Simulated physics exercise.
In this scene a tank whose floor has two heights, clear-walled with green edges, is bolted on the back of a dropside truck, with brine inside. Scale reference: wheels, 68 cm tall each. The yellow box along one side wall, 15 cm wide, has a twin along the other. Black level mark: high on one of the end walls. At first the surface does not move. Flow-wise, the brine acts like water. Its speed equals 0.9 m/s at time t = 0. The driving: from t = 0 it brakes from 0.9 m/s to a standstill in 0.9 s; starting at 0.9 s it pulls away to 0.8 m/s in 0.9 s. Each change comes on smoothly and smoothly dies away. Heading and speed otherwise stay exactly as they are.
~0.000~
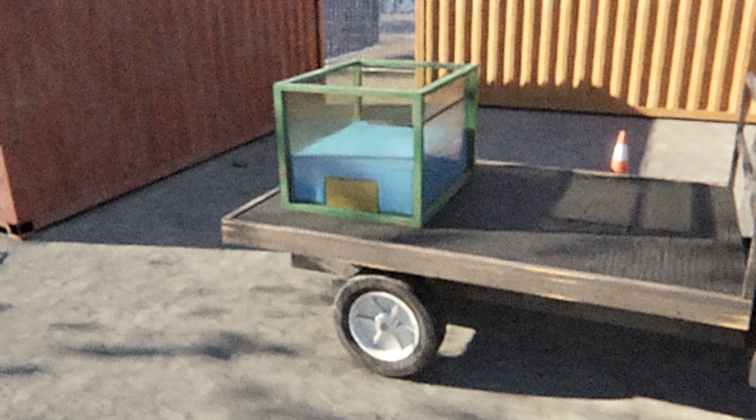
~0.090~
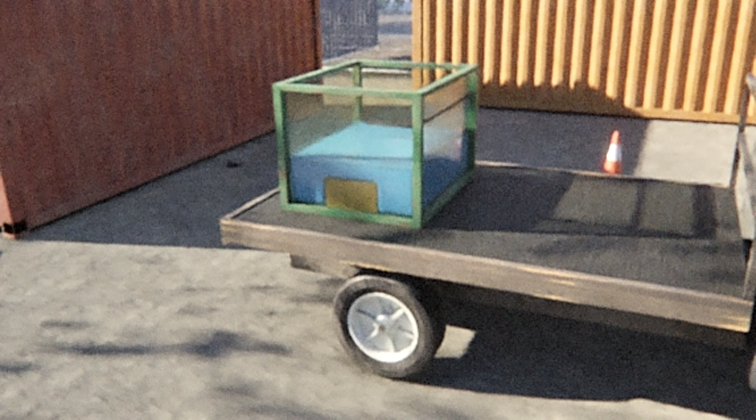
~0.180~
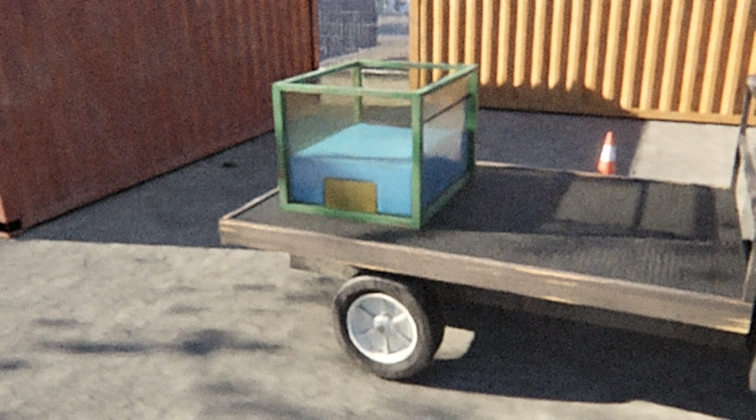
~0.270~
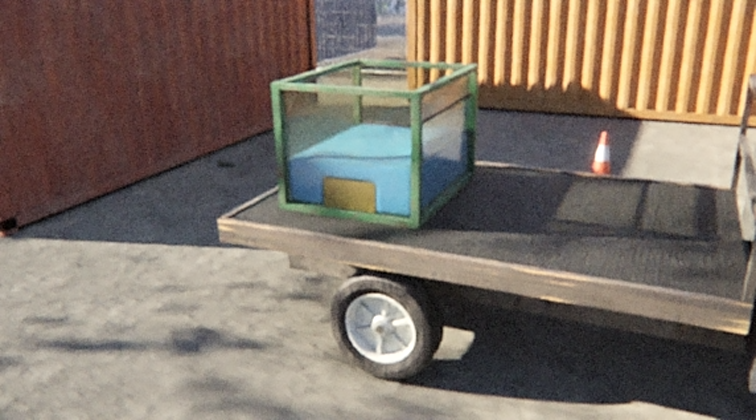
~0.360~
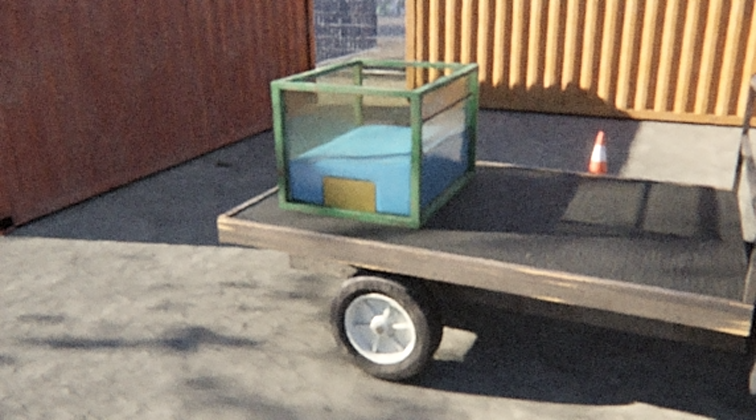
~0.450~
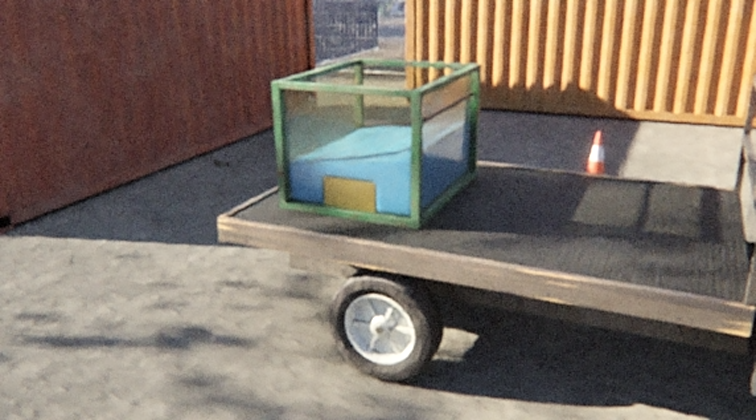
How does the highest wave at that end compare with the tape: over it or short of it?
Looks like the level rises past it.
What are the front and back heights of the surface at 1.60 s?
Level: ~ 18 cm in front; 42 cm behind.
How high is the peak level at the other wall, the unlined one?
About 50 cm.
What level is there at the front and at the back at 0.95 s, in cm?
The front stands at 34 cm and the back at 24 cm.
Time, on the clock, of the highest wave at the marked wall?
Close to the 2.0 s mark.
Then, 0.95 s in, it stands 24 cm high behind and 35 cm in front; all of it is still inside.
Then, 1.60 s in, it stands 41 cm high behind and 18 cm in front; all of it is still inside.
Then, 2.30 s in, it stands 24 cm high behind and 42 cm in front; all of it is still inside.
Then, 4.78 s in, the waves are smaller; the highest at the front wall was 60 cm, at 2.05 s, against a line at 56 cm.
